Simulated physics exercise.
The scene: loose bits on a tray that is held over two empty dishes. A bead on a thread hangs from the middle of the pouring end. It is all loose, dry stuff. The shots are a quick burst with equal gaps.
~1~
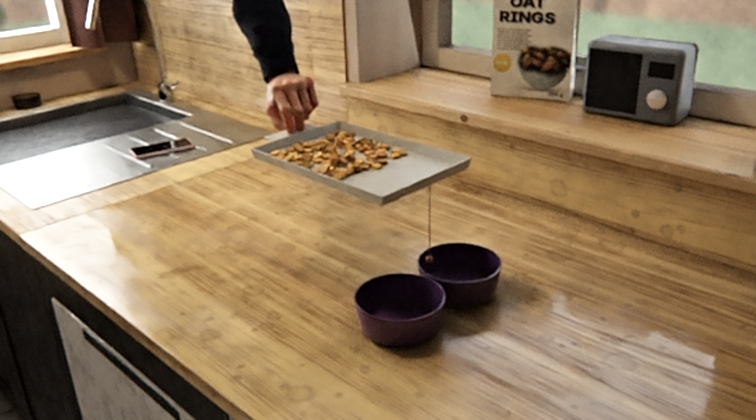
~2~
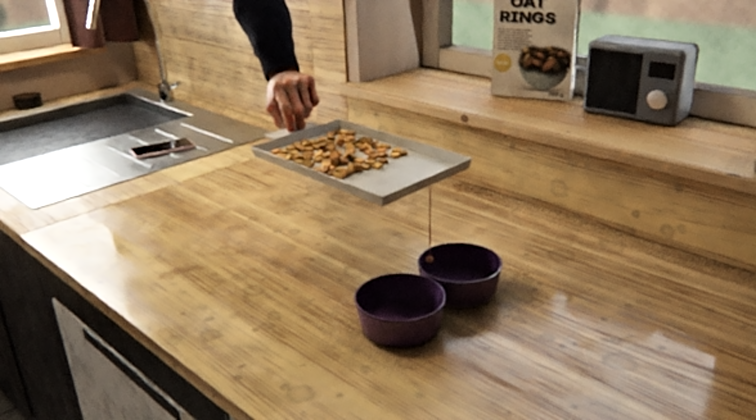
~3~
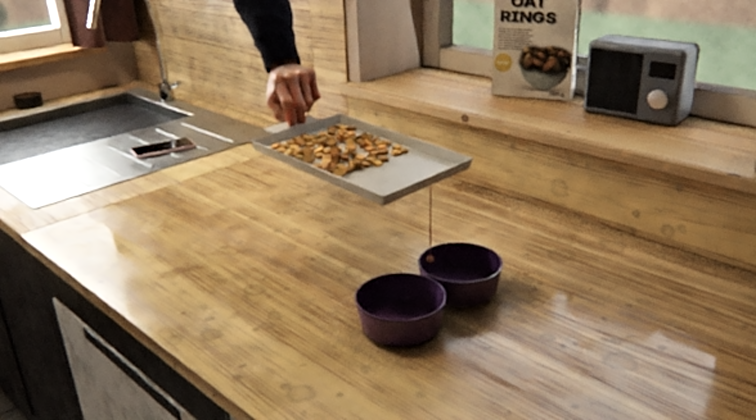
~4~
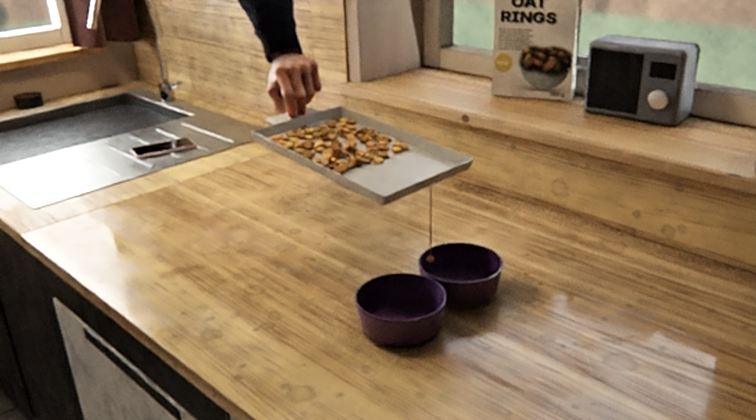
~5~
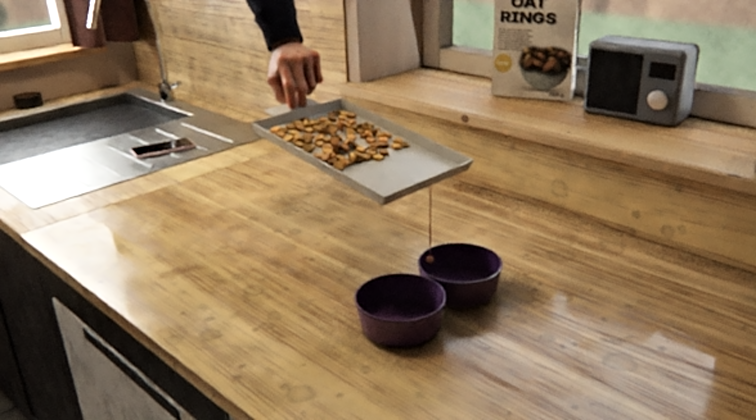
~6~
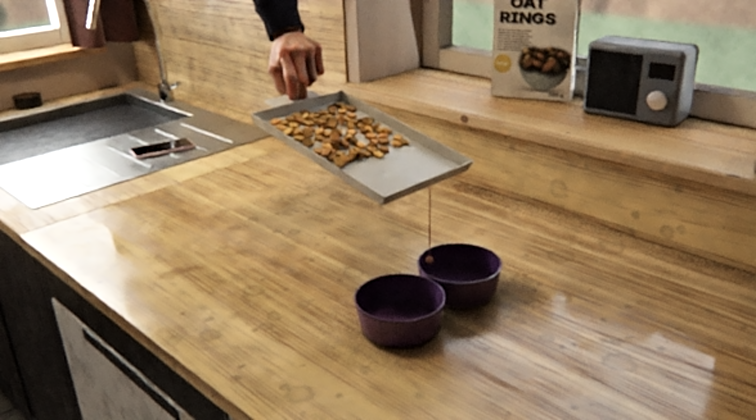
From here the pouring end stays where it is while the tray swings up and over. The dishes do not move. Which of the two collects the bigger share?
The right-hand one ends fuller.
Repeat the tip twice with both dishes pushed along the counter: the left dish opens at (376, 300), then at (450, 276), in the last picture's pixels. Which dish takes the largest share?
At the first place the right one, at the second the left dish.
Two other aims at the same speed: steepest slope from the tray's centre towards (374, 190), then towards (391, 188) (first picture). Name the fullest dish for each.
One: The dish on the left. Two: The left dish.
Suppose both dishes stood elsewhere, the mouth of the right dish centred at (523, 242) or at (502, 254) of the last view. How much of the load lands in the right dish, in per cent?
The first gives 0 %, the second 30 %.
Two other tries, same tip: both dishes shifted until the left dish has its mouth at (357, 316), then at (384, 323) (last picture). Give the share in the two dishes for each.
In turn 40 and 70 in a hundred.
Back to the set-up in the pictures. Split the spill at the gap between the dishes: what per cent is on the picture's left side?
Near 0 %.
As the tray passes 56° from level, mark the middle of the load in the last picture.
Roughly at (432, 169).
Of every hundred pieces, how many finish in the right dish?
Roughly 70 in a hundred.
Soon after the last picture, tray tipped steeply; nearly all on the tray; a stray few in the air.
A little later, tray tipped right over; most on the tray; a stray few in the left dish; a small part in the right dish; a stray few outside both; a stray few in the air.
Later still, tray tipped past a quarter turn; about a quarter in the left dish; about two thirds in the right dish; a small part outside both.
At rest, tray tipped past a quarter turn; about a quarter in the left dish; about two thirds in the right dish; a small part outside both.
